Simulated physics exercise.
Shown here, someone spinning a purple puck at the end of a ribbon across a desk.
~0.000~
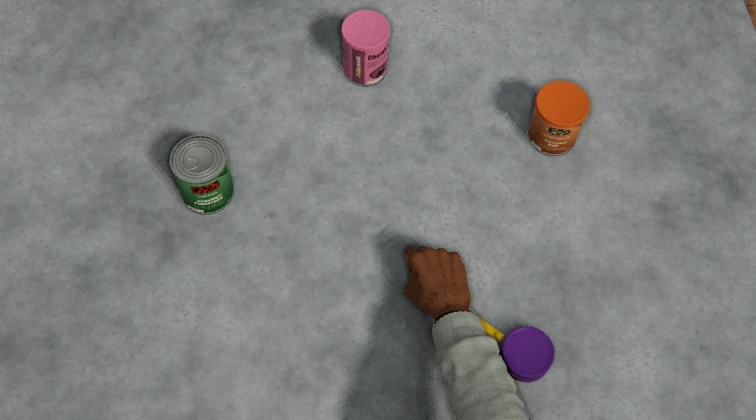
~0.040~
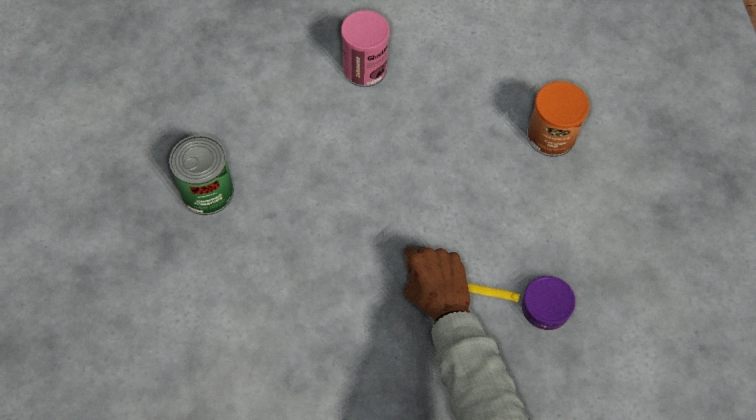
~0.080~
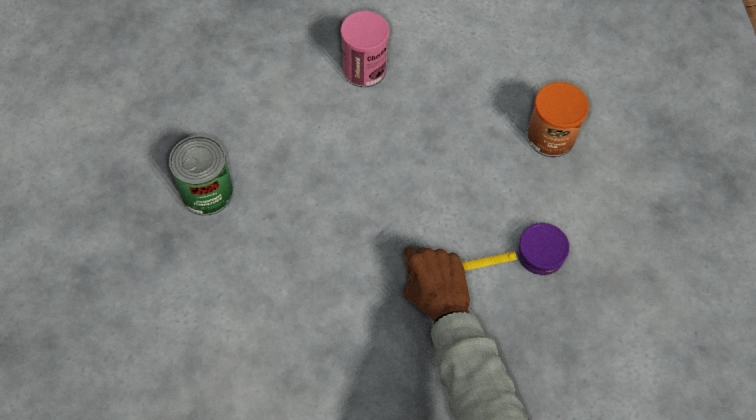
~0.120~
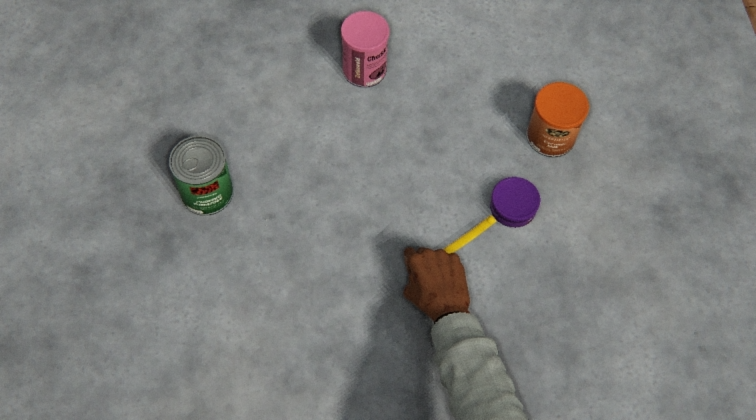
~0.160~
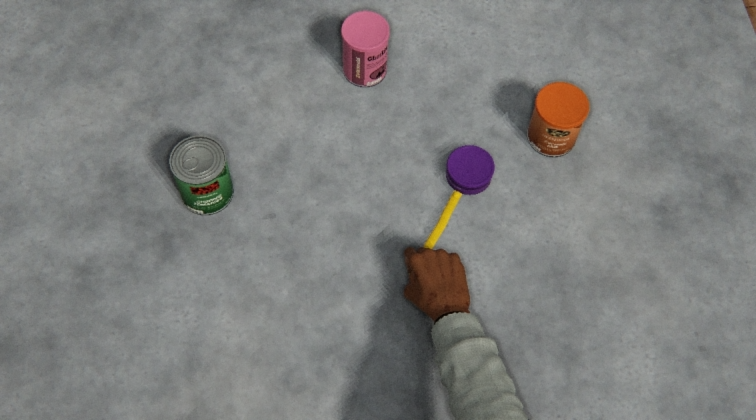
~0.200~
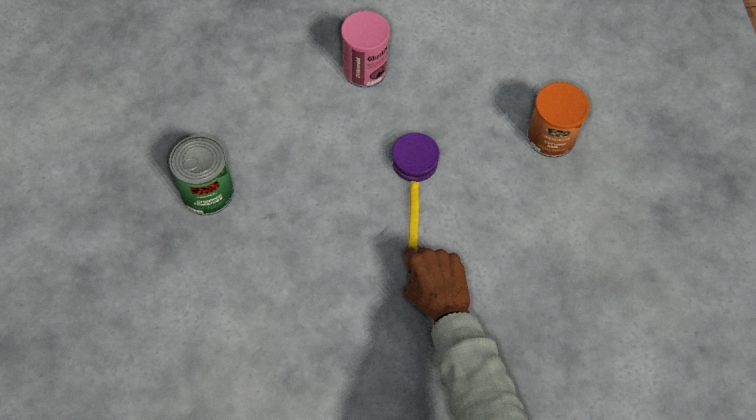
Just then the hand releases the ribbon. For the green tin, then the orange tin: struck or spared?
The green tin is struck; the orange tin remains clear.
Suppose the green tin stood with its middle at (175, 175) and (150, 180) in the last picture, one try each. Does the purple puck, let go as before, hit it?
In the first case it takes a knock; in the second case it is bumped.
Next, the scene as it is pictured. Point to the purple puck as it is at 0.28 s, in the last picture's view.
At about (309, 168).
After 0.28 s, puck near (309, 168).
After 0.40 s, puck near (247, 168); green tin pushed aside.
In the end, puck near (247, 167); green tin pushed aside. The green tin gets hit and the orange tin escapes it.
